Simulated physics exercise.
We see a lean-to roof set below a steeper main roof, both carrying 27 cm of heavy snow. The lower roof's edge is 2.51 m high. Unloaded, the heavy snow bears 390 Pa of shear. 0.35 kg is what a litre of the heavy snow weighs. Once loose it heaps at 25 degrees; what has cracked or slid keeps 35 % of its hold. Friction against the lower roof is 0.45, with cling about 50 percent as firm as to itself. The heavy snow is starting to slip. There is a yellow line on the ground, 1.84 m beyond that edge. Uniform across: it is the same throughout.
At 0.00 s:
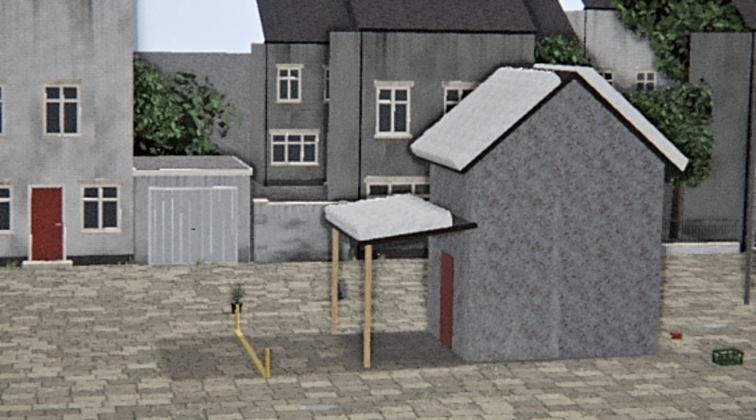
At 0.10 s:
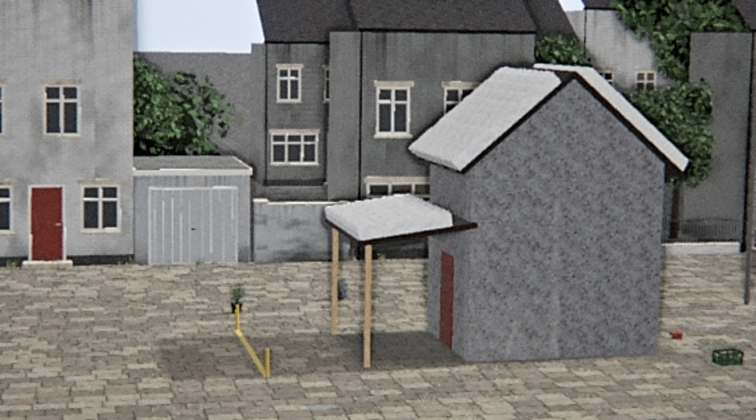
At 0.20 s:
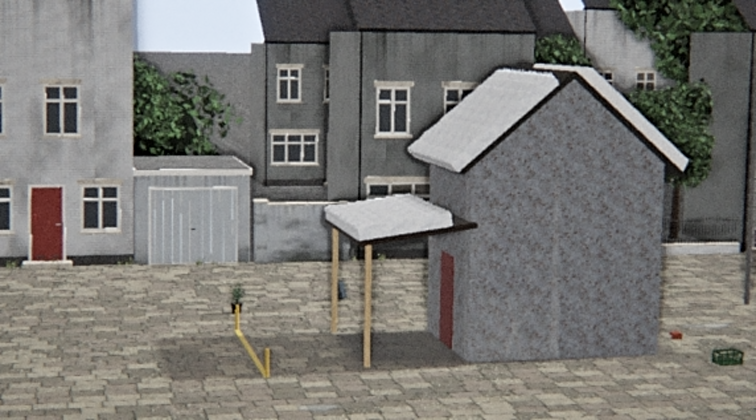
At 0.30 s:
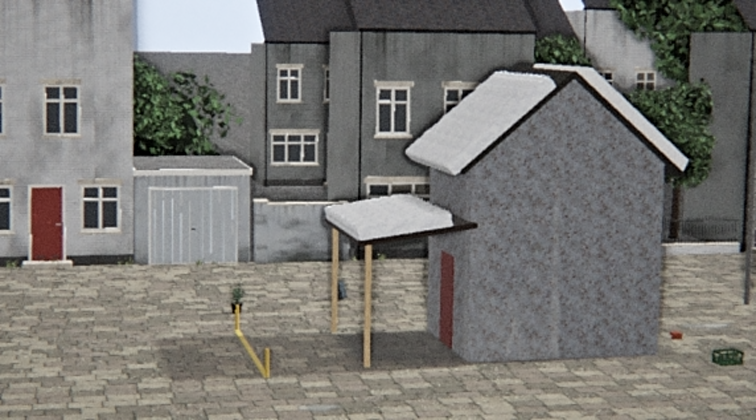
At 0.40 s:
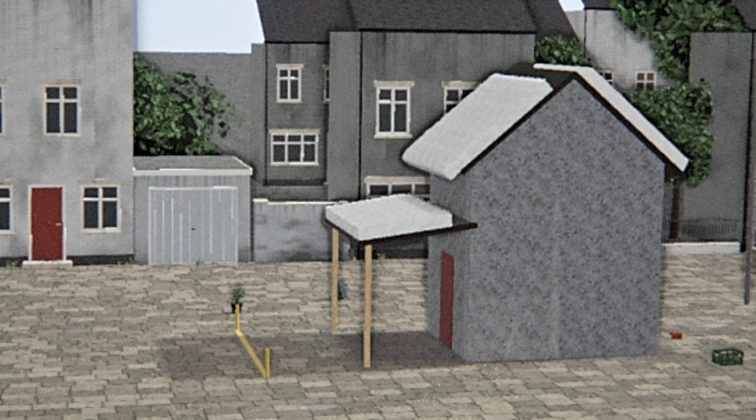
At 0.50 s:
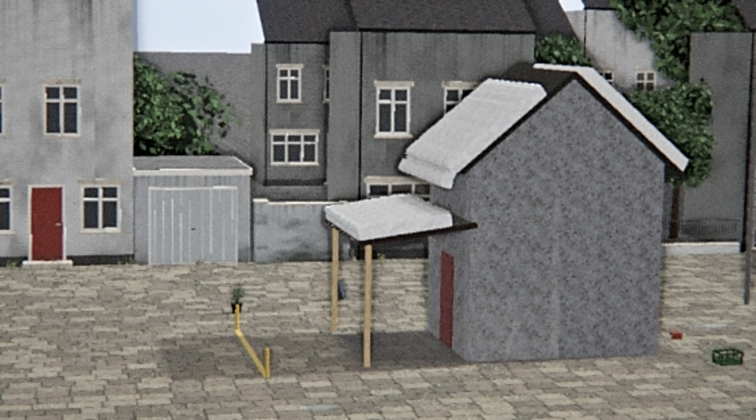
In the video, a thick white layer of snow on a grey building's steep main roof slides slowly down to the left, baring dark roof near the ridge, then cracks as its edge juts over the snow-covered lean-to roof.
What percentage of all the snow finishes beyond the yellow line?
About 7 %.
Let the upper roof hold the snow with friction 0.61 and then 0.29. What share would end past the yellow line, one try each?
First some 0 %, after that some 12 %.
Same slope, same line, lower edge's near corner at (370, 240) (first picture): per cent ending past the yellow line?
That would be roughly 12 percent.
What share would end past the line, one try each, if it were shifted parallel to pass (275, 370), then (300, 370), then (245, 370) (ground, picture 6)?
One by one: 10 in a hundred, 20 in a hundred, 4 in a hundred.
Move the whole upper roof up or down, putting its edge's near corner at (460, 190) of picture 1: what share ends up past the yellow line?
That would come to around 0 %.
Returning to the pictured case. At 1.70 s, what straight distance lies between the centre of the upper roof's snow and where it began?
I'd put it near 3.0 m.
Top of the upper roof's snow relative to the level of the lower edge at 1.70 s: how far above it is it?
About 0.7 m.
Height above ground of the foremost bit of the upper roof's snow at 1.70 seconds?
Close to 2.6 metres, I reckon.
After 1.05 s, none is below the lower edge and 0 % is past the line.
After 1.70 s, none is below the lower edge and 0 % is past the line.
After 2.35 s, 32 % is below the lower edge and 1 % is past the line.
After 3.00 s, 34 % is below the lower edge and 7 % is past the line.
After 3.40 s, 34 % is below the lower edge and 7 % is past the line.
